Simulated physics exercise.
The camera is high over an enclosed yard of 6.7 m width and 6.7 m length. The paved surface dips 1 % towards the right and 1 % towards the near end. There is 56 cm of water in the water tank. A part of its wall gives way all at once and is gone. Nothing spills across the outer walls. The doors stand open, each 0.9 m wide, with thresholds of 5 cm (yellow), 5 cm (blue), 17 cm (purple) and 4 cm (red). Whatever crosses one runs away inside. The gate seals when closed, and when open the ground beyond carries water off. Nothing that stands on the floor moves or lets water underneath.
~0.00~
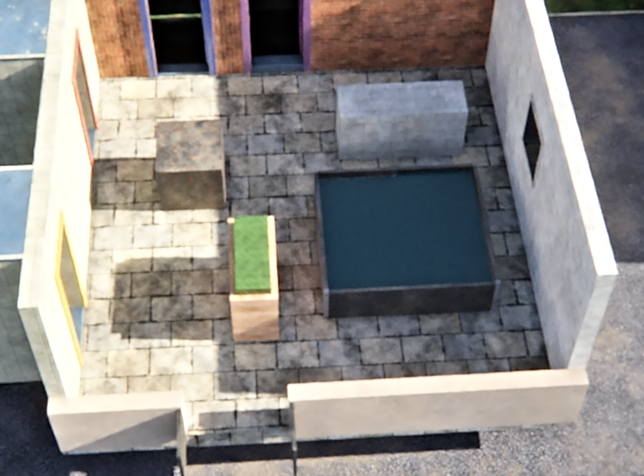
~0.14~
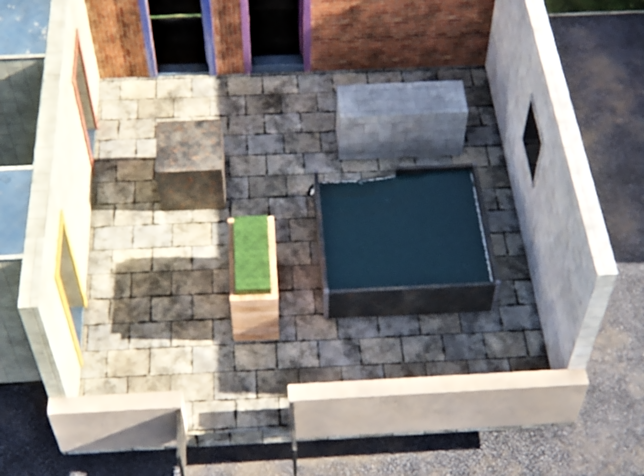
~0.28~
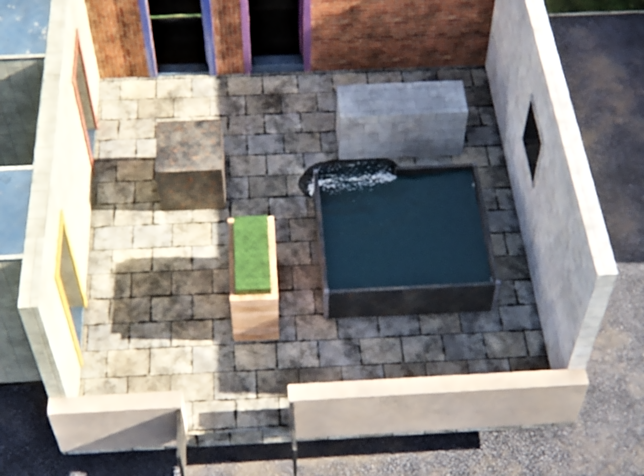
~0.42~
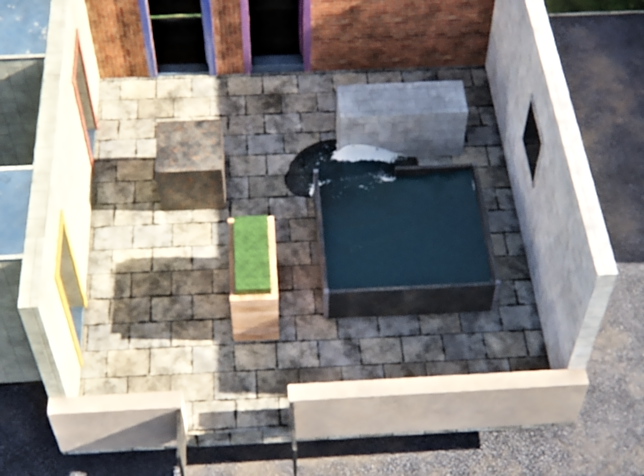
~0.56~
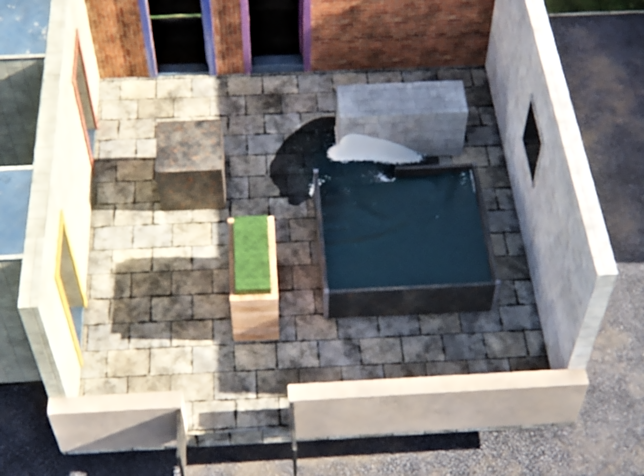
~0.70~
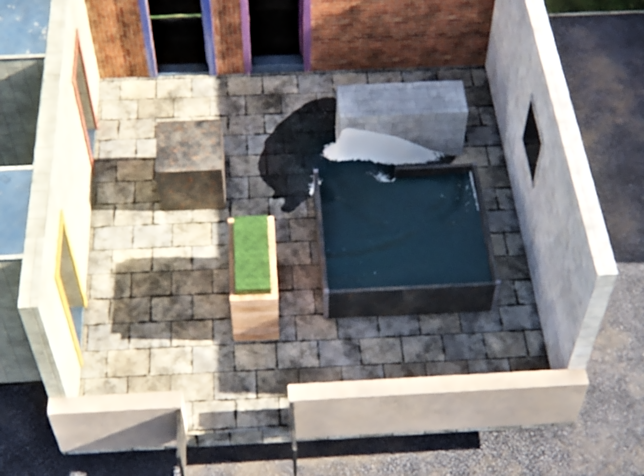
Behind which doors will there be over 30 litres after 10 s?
Door by door: At the yellow door it stays under the limit; at the blue door it goes over the limit; at the purple door it keeps below the limit; at the red door it exceeds the limit.
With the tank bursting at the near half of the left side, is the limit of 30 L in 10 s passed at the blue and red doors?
Then: Blue under, red not over.
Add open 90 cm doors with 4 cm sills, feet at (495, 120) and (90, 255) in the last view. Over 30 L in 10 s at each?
In turn: Past it, not over.
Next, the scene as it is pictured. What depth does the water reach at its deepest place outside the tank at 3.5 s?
Roughly 27 cm.
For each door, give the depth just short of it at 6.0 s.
In cm: Yellow 2, blue 12, purple 10, red 8.
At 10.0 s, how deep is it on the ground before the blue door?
Roughly 7.0 cm deep.
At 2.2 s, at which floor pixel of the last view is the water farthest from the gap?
Near (132, 84).
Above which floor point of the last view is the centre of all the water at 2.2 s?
Around (374, 216).
After 1.4 s water covers 20 % of the floor and is deepest (44 cm) near (352, 163); yellow door not reached, blue door not reached, purple door 19 cm at the sill, 0 L in, red door not reached.
After 2.2 s water covers 30 % of the floor and is deepest (40 cm) near (352, 163); yellow door not reached, blue door 12 cm at the sill, 3 L in, purple door 21 cm at the sill, 1 L in, red door not reached.
After 3.5 s water covers 50 % of the floor and is deepest (27 cm) near (499, 174); yellow door not reached, blue door 11 cm at the sill, 31 L in, purple door 14 cm at the sill, 5 L in, red door 9 cm at the sill, 3 L in.
After 6.0 s water covers 80 % of the floor and is deepest (18 cm) near (499, 174); yellow door 2 cm at the sill, 0 L in, blue door 12 cm at the sill, 81 L in, purple door 10 cm at the sill, 5 L in, red door 8 cm at the sill, 29 L in.
After 10.0 s water covers 95 % of the floor and is deepest (12 cm) near (534, 401); yellow door 2 cm at the sill, 0 L in, blue door 7 cm at the sill, 119 L in, purple door 7 cm at the sill, 5 L in, red door 8 cm at the sill, 59 L in.
